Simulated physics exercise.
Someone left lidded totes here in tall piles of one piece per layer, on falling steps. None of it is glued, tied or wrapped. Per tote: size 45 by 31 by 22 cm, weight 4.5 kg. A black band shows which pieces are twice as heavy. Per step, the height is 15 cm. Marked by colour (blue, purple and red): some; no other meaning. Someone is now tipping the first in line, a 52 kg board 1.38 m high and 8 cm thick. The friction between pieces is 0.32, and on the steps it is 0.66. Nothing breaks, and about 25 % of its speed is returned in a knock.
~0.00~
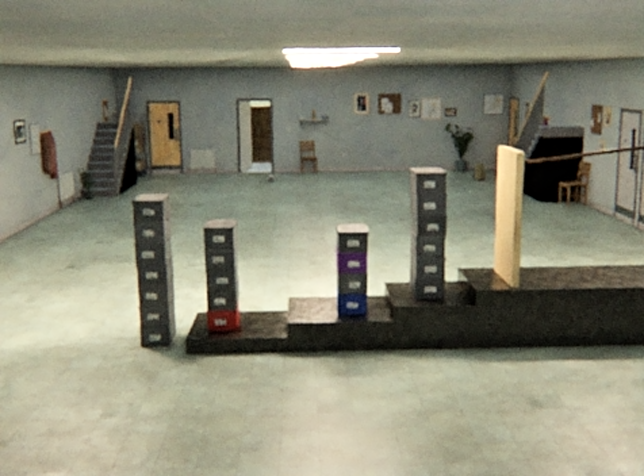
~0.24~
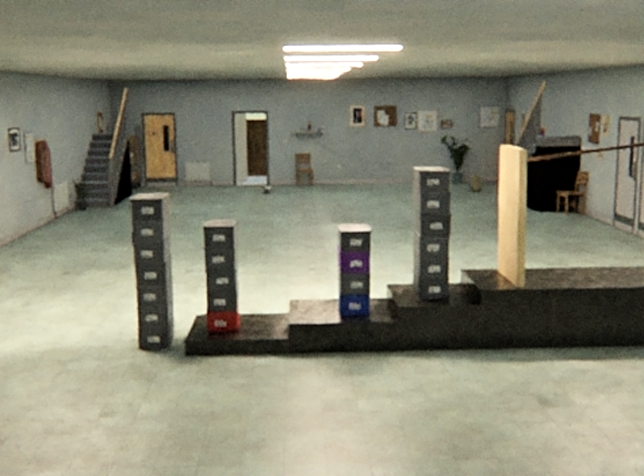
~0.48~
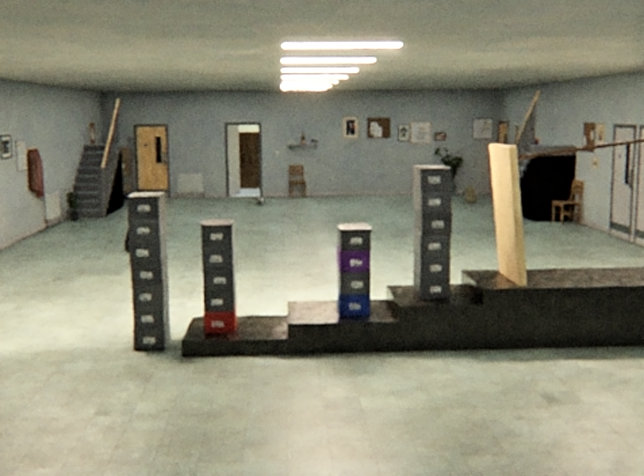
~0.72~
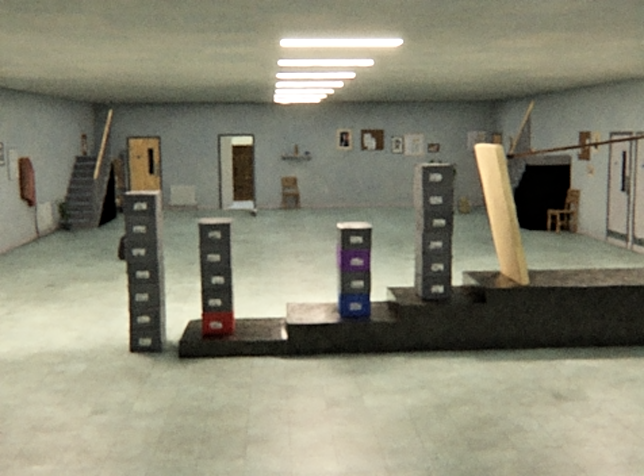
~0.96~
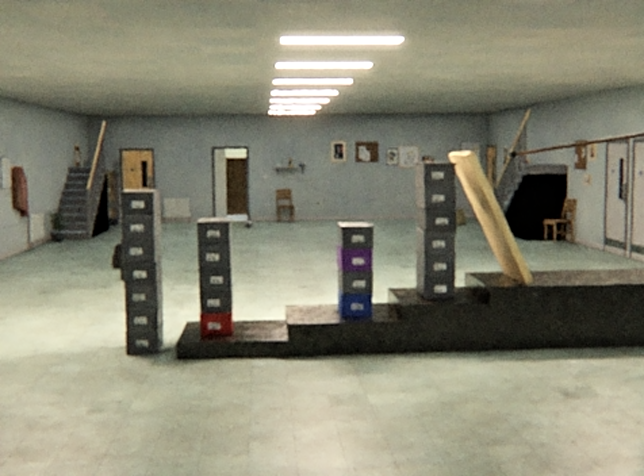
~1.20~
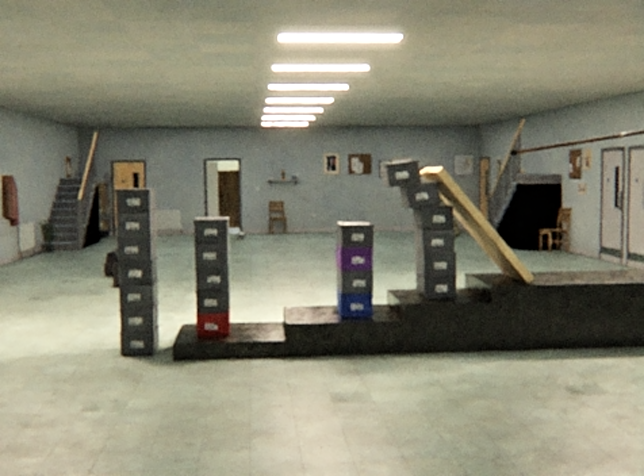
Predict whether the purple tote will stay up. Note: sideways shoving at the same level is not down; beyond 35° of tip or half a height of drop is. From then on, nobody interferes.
It won't.
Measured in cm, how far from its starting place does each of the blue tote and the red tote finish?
Blue: 0 cm, red: 0 cm.
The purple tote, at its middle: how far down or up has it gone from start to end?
Its middle finishes around 45 cm lower.
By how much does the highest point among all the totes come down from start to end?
Roughly 95 centimetres lower at the end.
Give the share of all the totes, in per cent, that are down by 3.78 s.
By then, 65 per cent.
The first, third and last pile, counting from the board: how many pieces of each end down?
Pile by pile it's first 5, third 4 and last 6.
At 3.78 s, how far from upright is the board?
At that moment it leans around 80° from upright.
After 1.84 s, board 81° from upright; 5 of the 22 totes down; purple tote leaning 11°.
After 3.78 s, board 82° from upright; 14 of the 22 totes down; purple tote leaning 69°, 45 cm lower.
At rest (5.4 s), board 82° from upright; 18 of the 22 totes down; purple tote leaning 69°, 45 cm lower; red tote unmoved; blue tote unmoved. As the last picture would show them, middles, purple tote near (264, 310), red tote near (214, 321).
